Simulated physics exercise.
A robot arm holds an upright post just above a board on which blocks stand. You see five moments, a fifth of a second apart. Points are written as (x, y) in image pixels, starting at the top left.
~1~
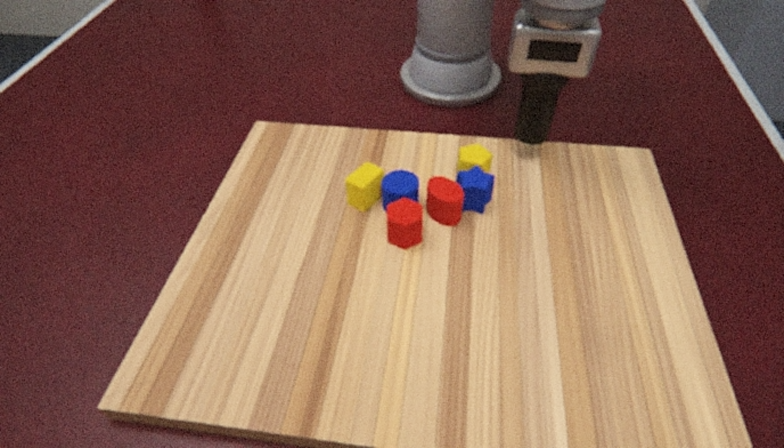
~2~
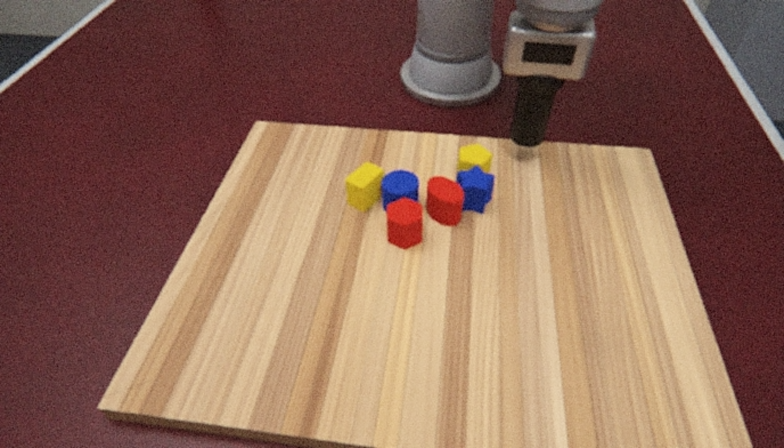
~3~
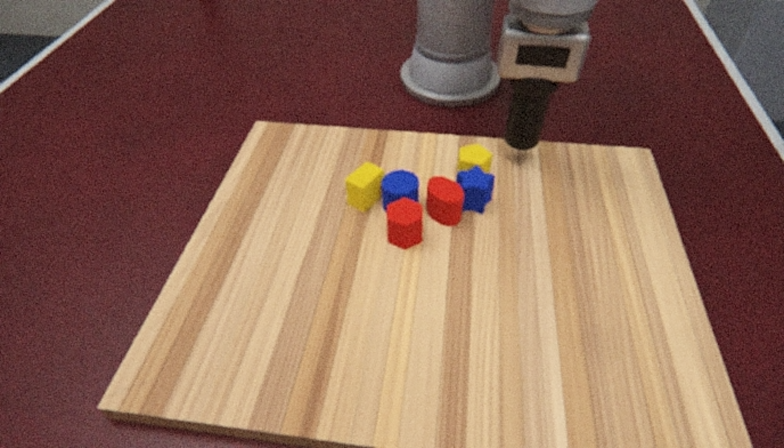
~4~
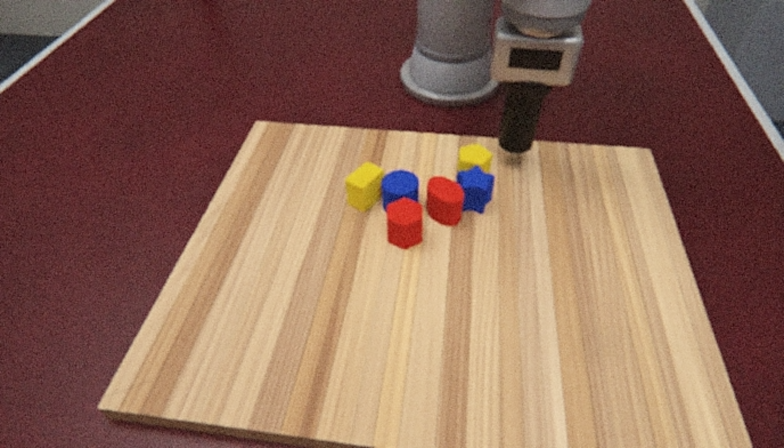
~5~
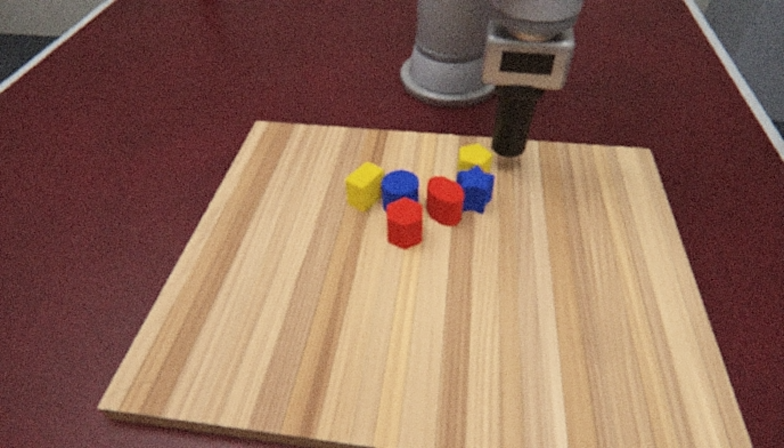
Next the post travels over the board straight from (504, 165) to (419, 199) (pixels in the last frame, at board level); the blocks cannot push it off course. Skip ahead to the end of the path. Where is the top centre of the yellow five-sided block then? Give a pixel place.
Around pixel (387, 178).
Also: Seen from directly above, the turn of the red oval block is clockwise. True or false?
That claim is true.
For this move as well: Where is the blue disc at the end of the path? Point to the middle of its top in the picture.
I'd guess (364, 197).
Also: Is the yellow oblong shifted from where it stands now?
Yes, it checks out.
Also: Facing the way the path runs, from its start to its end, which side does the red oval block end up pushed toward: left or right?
The left-hand side.
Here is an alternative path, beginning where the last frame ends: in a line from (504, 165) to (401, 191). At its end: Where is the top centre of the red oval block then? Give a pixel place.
When the path ends, it will be at (438, 202).
The first path, step by step. One third of the way, post (479, 159); red oval block (439, 198); yellow five-sided block (451, 160); blue star block (465, 183), turned 50° anticlockwise.
Two thirds of the way, post (450, 170); blue disc (392, 183); red oval block (438, 206), turned 35° clockwise; yellow five-sided block (418, 169), turned 30° clockwise; blue star block (458, 188), turned 105° anticlockwise.
At the end, post (420, 181); yellow oblong (355, 173); blue disc (364, 197); red oval block (438, 219), turned 35° clockwise; yellow five-sided block (387, 178), turned 30° clockwise; blue star block (446, 190), turned 165° anticlockwise.
